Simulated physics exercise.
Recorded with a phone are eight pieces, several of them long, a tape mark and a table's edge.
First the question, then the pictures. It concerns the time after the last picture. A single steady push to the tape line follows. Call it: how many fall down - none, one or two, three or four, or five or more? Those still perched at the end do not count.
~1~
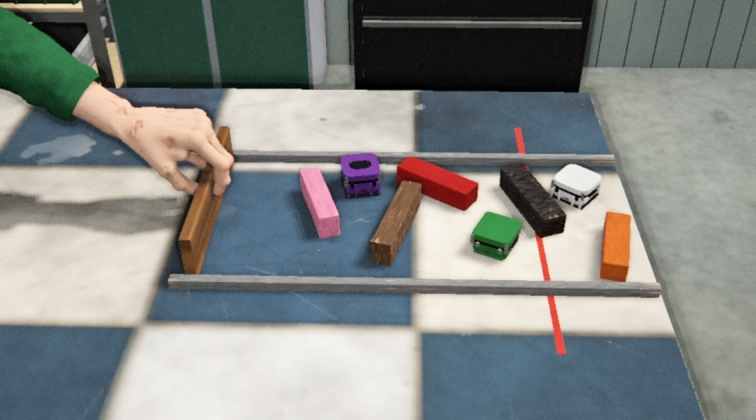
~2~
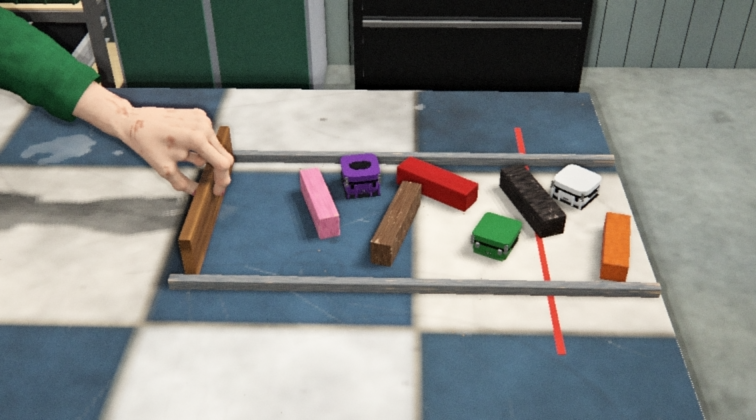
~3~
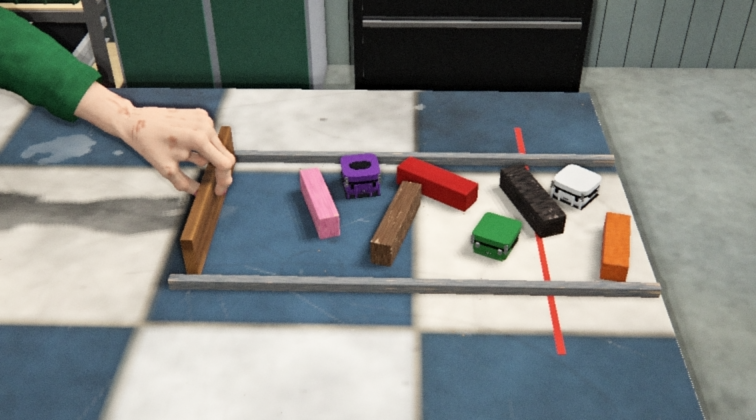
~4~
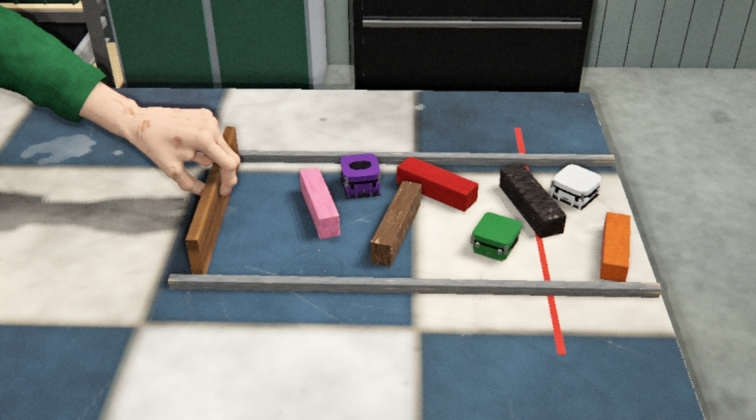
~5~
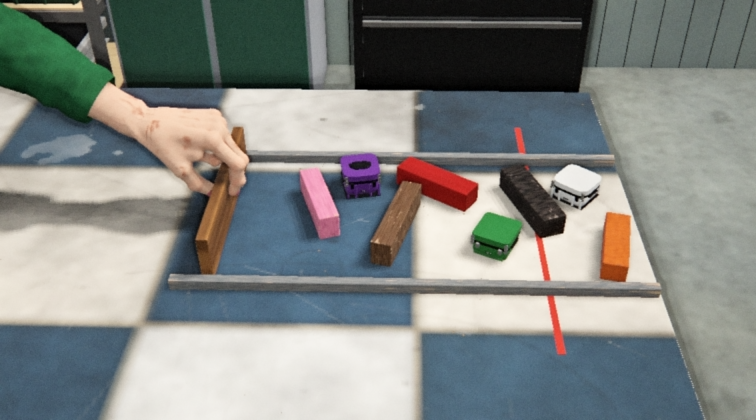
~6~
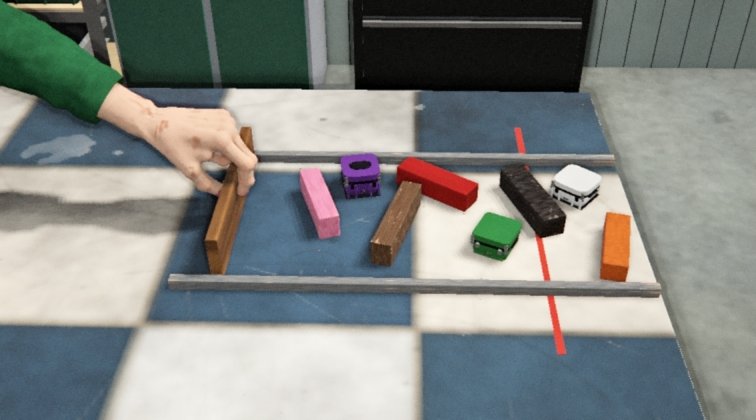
Call: One or two fall down.
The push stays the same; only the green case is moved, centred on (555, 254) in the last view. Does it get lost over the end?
As for the green case, it keeps its place.
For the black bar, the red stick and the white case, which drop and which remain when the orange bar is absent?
Taking them one by one, the black bar holds its spot, the red stick holds its spot and the white case drops away.
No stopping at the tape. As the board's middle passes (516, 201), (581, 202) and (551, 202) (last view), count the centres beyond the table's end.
Middles past end - pos 1: 1, pos 2: 5, pos 3: 3.
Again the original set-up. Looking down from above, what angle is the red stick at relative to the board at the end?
The angle is about 15 degrees.
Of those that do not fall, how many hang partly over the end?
Overhanging ones - 2.
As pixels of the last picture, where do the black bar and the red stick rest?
The black bar comes to rest close to (627, 204), while the red stick rests close to (592, 184).
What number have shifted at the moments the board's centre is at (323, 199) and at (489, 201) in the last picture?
First 2 and then 7.
Early on, none off yet; orange bar at rest near (616, 246); white case at rest near (576, 188); black bar at rest near (531, 200).
Finally, the number that fall off is one or two; lost, white case.
